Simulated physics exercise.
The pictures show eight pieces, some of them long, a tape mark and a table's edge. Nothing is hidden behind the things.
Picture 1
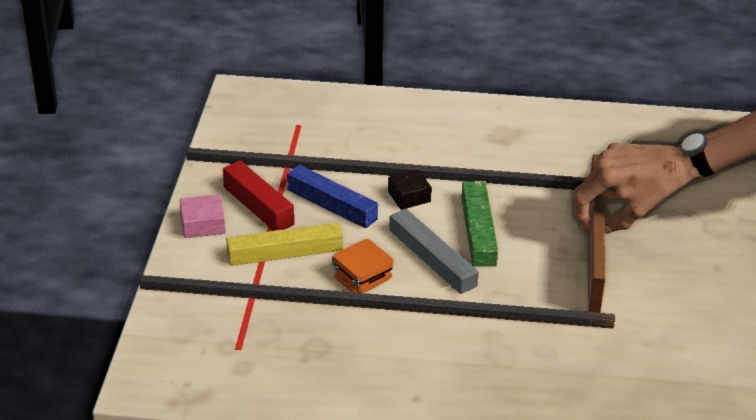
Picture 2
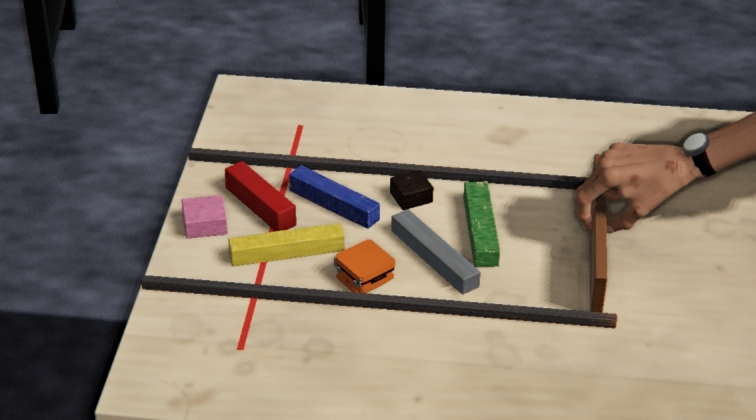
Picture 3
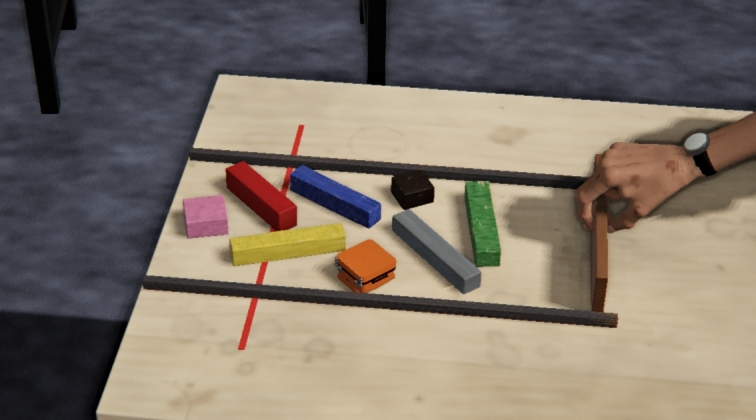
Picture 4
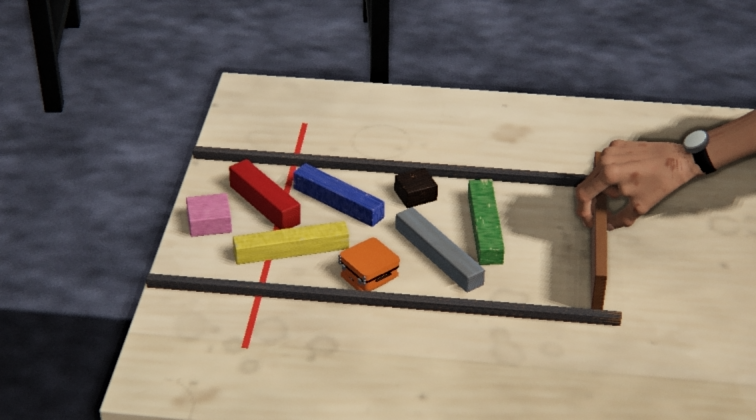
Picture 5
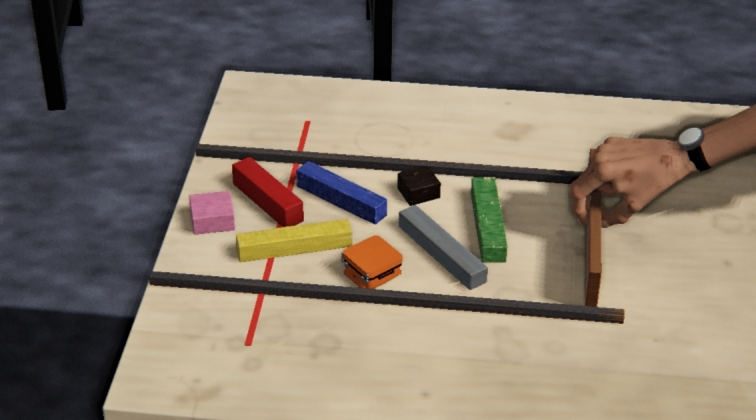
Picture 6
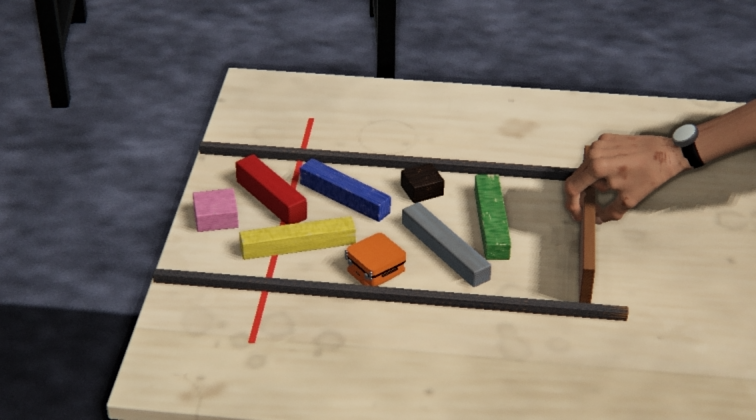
A hand wearing a wristwatch holds a brown board upright between two dark rails on a wooden table, at first barely moving. It then slides the board slightly left toward eight colored pieces, some lying near or across a red line, which stay put on the table with the board not touching them.
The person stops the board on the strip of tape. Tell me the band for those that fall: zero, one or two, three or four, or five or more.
Outcome: The number that fall off is zero.
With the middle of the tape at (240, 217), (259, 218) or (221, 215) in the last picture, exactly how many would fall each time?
Down on the floor: 4, 2 and 5.
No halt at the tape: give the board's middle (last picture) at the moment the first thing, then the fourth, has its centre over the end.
Its middle is around (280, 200) and later (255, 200).
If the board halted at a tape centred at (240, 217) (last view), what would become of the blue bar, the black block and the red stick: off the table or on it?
The blue bar falls, the black block stays on, the red stick tumbles off.
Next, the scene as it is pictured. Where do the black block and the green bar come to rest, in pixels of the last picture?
Near (256, 167) and (276, 200).
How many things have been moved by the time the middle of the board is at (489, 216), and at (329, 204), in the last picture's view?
The counts are 2 and 7.
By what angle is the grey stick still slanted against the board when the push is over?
Near 0 degrees.
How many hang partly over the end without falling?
It comes to 4.
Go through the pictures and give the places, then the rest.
The first frame shows pink block (203, 216); red stick (258, 196); yellow bar (285, 244); board (596, 232); tape (271, 227).
The second frame shows red stick (260, 197); grey stick (435, 251).
The third frame shows yellow bar (288, 244); orange case (366, 268).
The fourth frame shows pink block (209, 215); green bar (486, 221).
The fifth frame shows red stick (267, 193); board (593, 227).
The sixth frame shows pink block (216, 210); red stick (271, 190); yellow bar (298, 238); board (588, 223); tape (284, 220).
Soon after, none off yet; pink block at rest near (216, 210); red stick at rest near (271, 190); yellow bar at rest near (298, 238).
Then, none off yet; pink block at rest near (216, 210); red stick at rest near (271, 190); yellow bar moved a little near (267, 235).
At rest, the number that fall off is zero.
